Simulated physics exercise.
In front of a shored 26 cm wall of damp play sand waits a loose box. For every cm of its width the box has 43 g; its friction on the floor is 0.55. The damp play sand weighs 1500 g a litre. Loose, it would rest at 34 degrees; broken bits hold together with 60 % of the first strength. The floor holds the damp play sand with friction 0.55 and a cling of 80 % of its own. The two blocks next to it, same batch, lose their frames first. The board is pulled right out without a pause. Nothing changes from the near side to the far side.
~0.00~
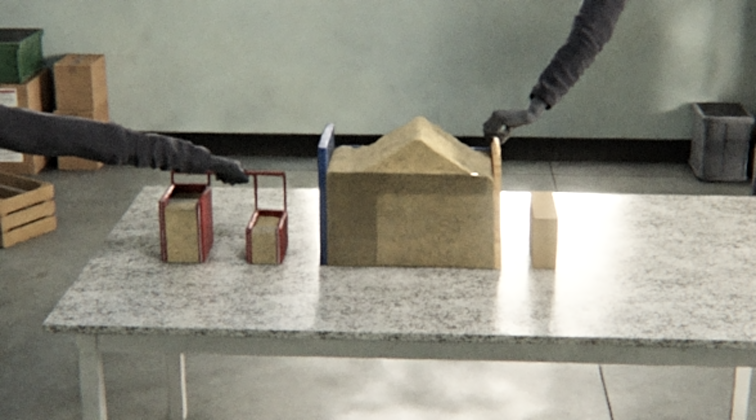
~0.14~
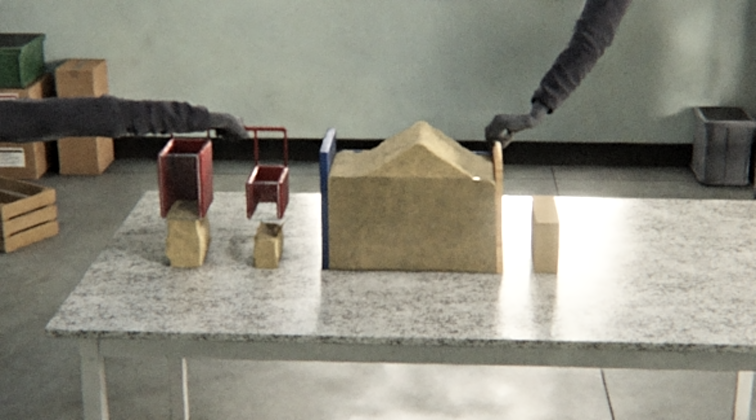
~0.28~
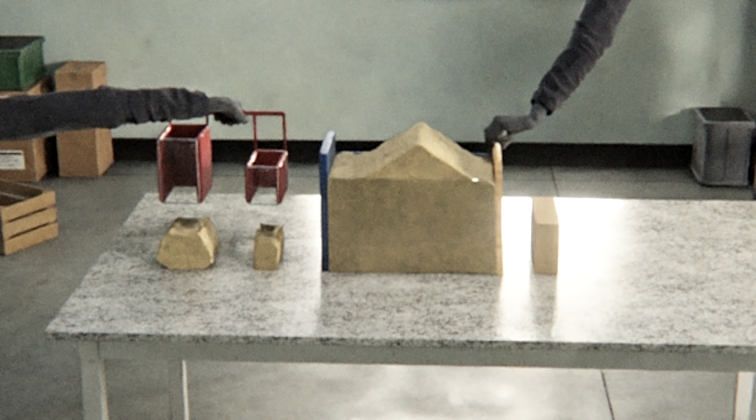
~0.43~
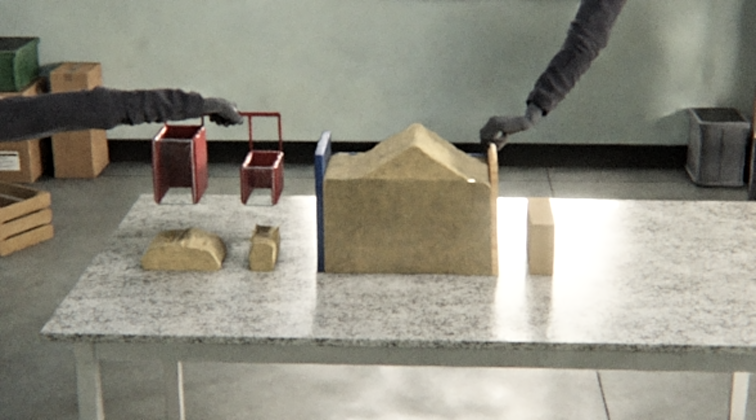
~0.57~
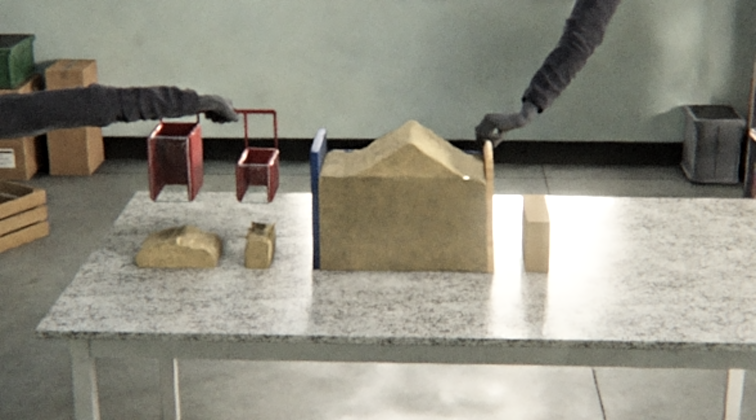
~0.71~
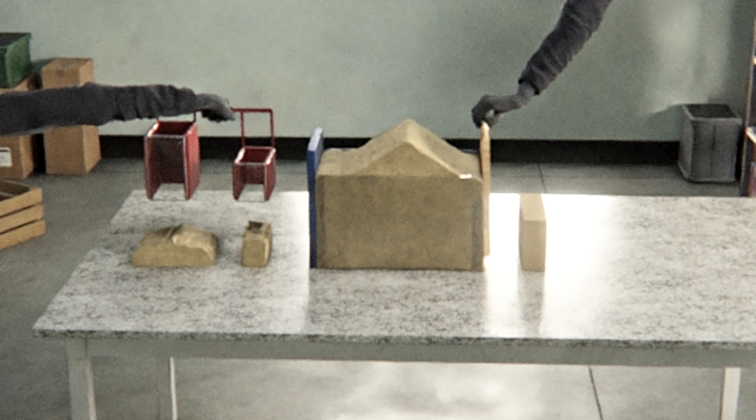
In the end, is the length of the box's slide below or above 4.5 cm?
The result is above 4.5 cm.
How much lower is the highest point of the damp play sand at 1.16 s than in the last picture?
About 3.5 cm.
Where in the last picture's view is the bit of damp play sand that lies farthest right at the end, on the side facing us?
Around (544, 255).
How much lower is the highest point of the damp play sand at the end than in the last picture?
About 6.5 cm.
After 0.92 s, the box has not moved.
After 1.16 s, the box has not moved.
After 1.41 s, the box has been pushed 4.8 cm.
After 1.66 s, the box has been pushed 7.1 cm.
After 1.91 s, at the end, the box has been pushed 7.1 cm.
